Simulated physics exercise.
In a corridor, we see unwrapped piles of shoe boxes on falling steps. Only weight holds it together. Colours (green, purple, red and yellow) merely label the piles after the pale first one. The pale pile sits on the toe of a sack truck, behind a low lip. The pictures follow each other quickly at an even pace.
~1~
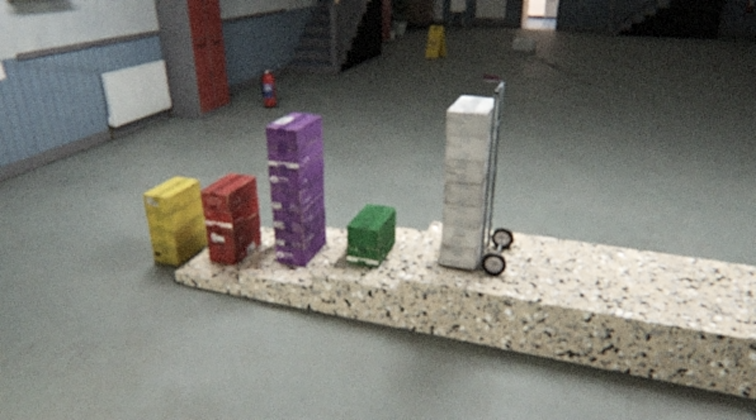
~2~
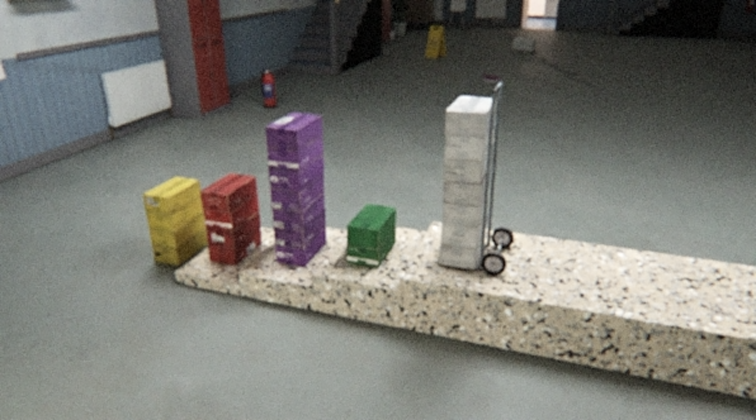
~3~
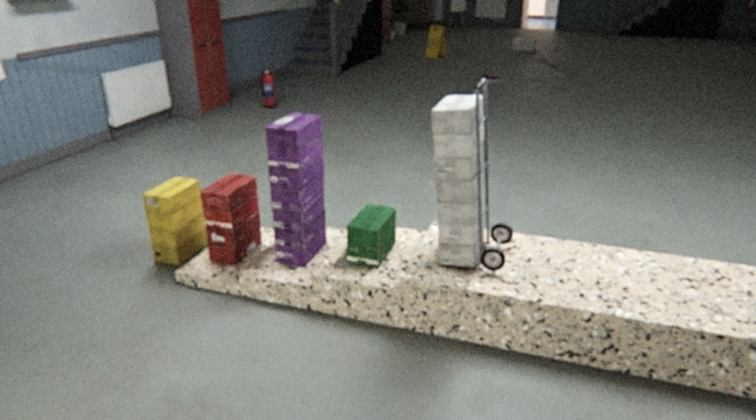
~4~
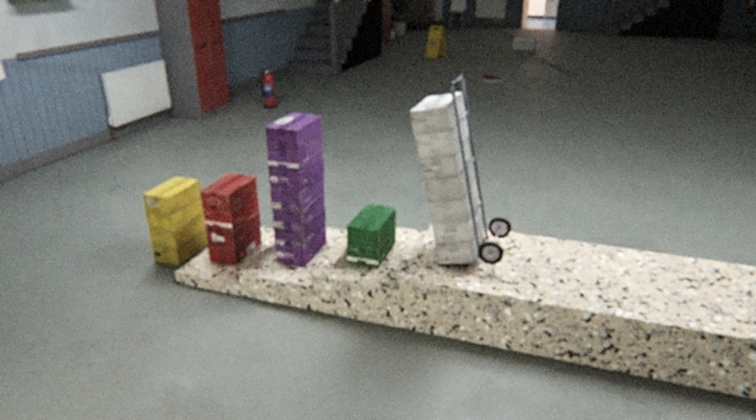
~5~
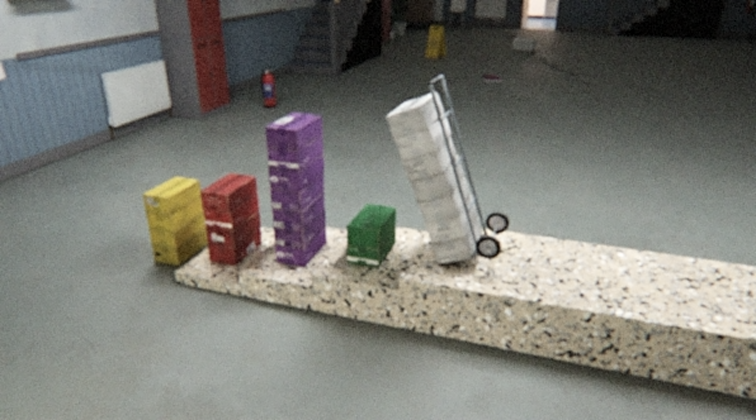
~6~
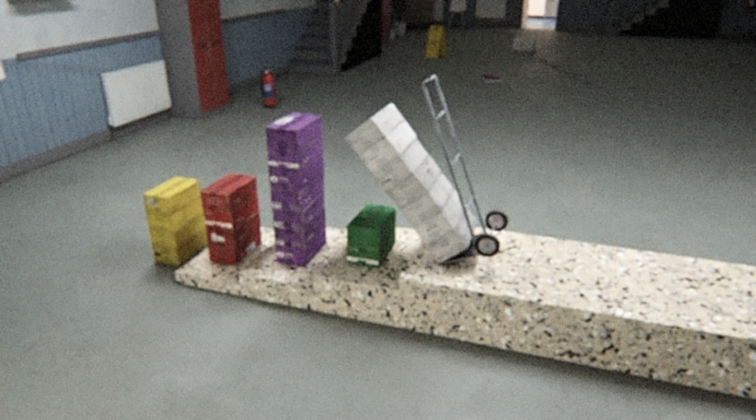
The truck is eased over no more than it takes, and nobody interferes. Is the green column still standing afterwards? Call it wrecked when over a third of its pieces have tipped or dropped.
It keeps nearly all its pieces up.
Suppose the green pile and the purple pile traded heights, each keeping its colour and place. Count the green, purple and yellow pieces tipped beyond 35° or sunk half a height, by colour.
Down at the end: Green 7, purple 0, yellow 0.
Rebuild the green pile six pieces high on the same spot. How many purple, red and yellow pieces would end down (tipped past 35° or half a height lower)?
The counts are purple 6, red 4, yellow 3.
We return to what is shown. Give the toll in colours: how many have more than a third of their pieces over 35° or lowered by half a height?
0 of them.
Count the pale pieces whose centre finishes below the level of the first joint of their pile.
4 pale pieces.
Shortly afterwards, 7 of the pale pile down; none of the 2 green boxes down (0 of 17 in all colours); top green box unmoved.
Next, 7 of the pale pile down; none of the 2 green boxes down (0 of 17 in all colours); top green box a little from its place.
In the end, 7 of the pale pile down; none of the 2 green boxes down (0 of 17 in all colours); top green box a little from its place; top purple box unmoved. From the last view, middles, top green box near (370, 225), top purple box near (295, 131).
